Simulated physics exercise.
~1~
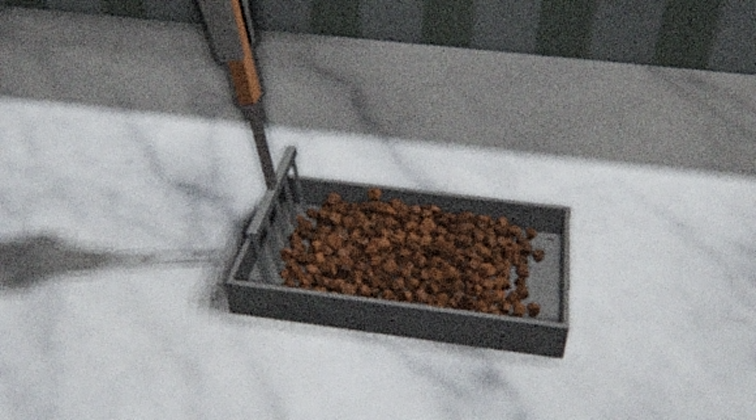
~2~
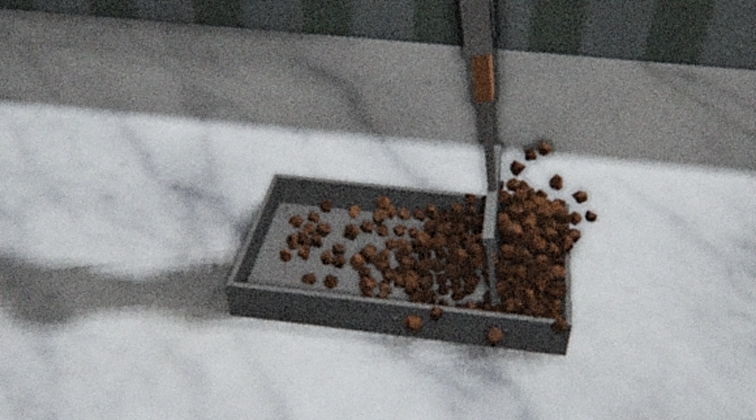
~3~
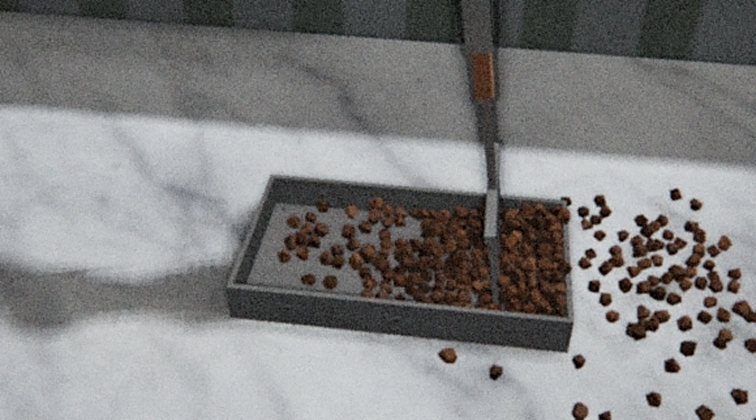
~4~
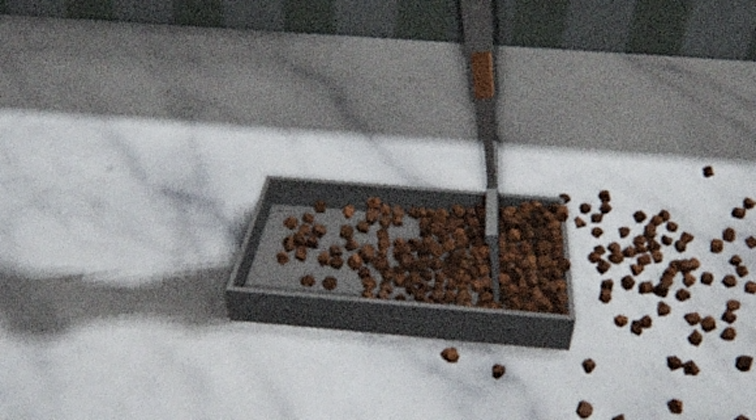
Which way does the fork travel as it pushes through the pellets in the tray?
The fork moves to the right, from the left end of the tray towards the right end.
